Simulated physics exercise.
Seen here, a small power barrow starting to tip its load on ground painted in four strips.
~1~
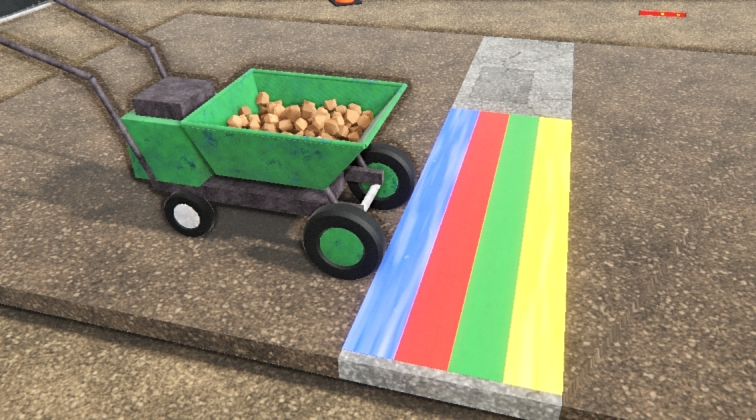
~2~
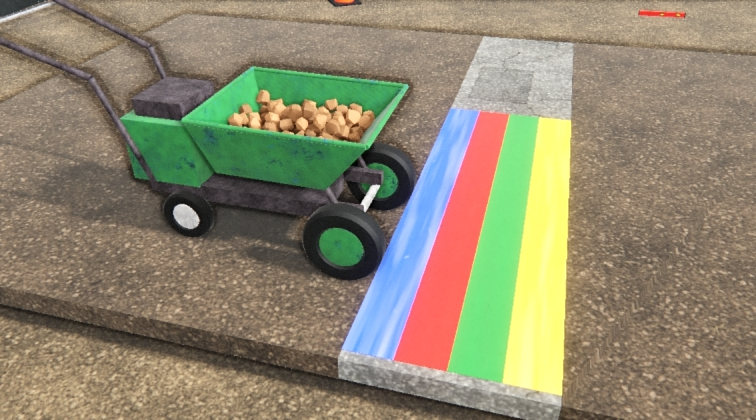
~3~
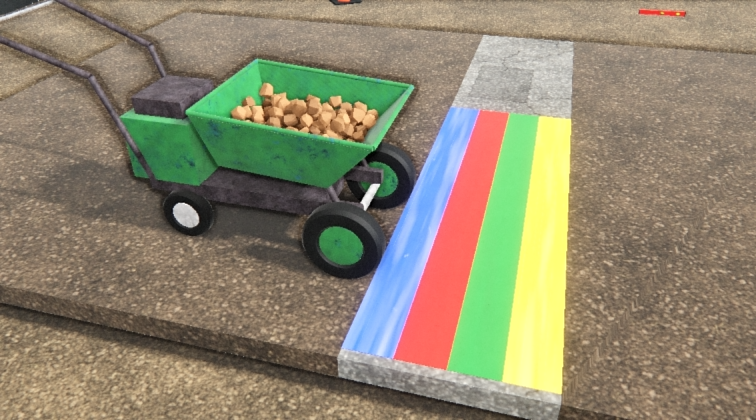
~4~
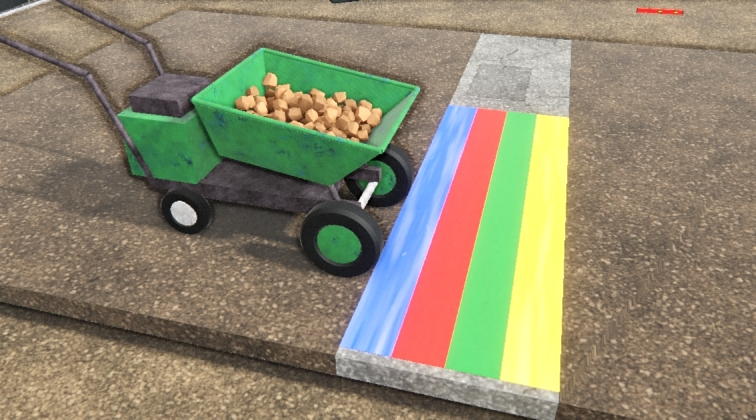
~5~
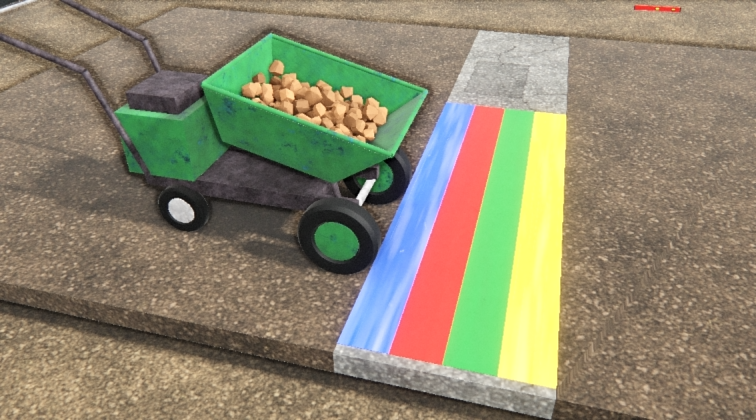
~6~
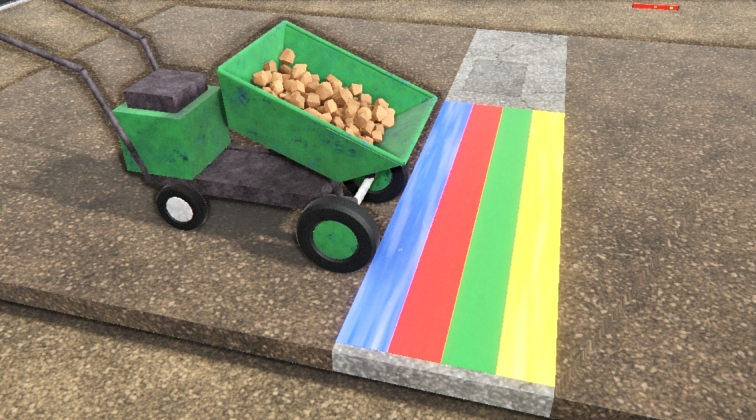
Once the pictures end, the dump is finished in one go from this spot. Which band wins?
The green one gets the largest share.
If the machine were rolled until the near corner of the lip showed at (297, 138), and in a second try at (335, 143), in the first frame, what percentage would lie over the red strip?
First some 40, then 30 per cent.
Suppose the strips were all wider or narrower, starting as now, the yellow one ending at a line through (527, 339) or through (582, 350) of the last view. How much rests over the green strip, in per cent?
The first gives 30 %, the second 40 %.
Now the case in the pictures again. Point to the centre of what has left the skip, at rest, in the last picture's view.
Close to (514, 248).
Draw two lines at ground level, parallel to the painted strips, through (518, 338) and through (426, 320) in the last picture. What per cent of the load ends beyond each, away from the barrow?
The first gives 30 %, the second 90 %.
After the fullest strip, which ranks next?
It is yellow.
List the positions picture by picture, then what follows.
In the first picture, lip of the skip (364, 146), level; top of the load (310, 118), clay clods; blue strip (384, 313); red strip (433, 323); green strip (484, 332); yellow strip (537, 342).
In the second picture, lip of the skip (366, 147), tipped barely; top of the load (311, 117).
In the third picture, lip of the skip (373, 148), tipped barely; top of the load (301, 110).
In the fourth picture, lip of the skip (381, 151), tipped a little; top of the load (280, 107).
In the fifth picture, lip of the skip (391, 155), tipped clearly; top of the load (287, 97).
In the sixth picture, lip of the skip (403, 163), tipped clearly; top of the load (277, 88); blue strip (377, 306); red strip (426, 315); green strip (477, 325); yellow strip (529, 334).
Just after the last frame, skip tipped steeply; every one in the skip.
A moment on, skip tipped right over; roughly half in the skip; just a few over the red strip; roughly a third over the green strip; about a tenth over the yellow strip.
Further on, skip tipped right over; about a tenth in the skip; about a tenth over the red strip; roughly a third over the green strip; roughly a third over the yellow strip; about a tenth off the paint.
When it is over, skip tipped right over; about a tenth in the skip; not one over the blue strip; about a tenth over the red strip; roughly half over the green strip; roughly a third over the yellow strip; about a tenth off the paint.
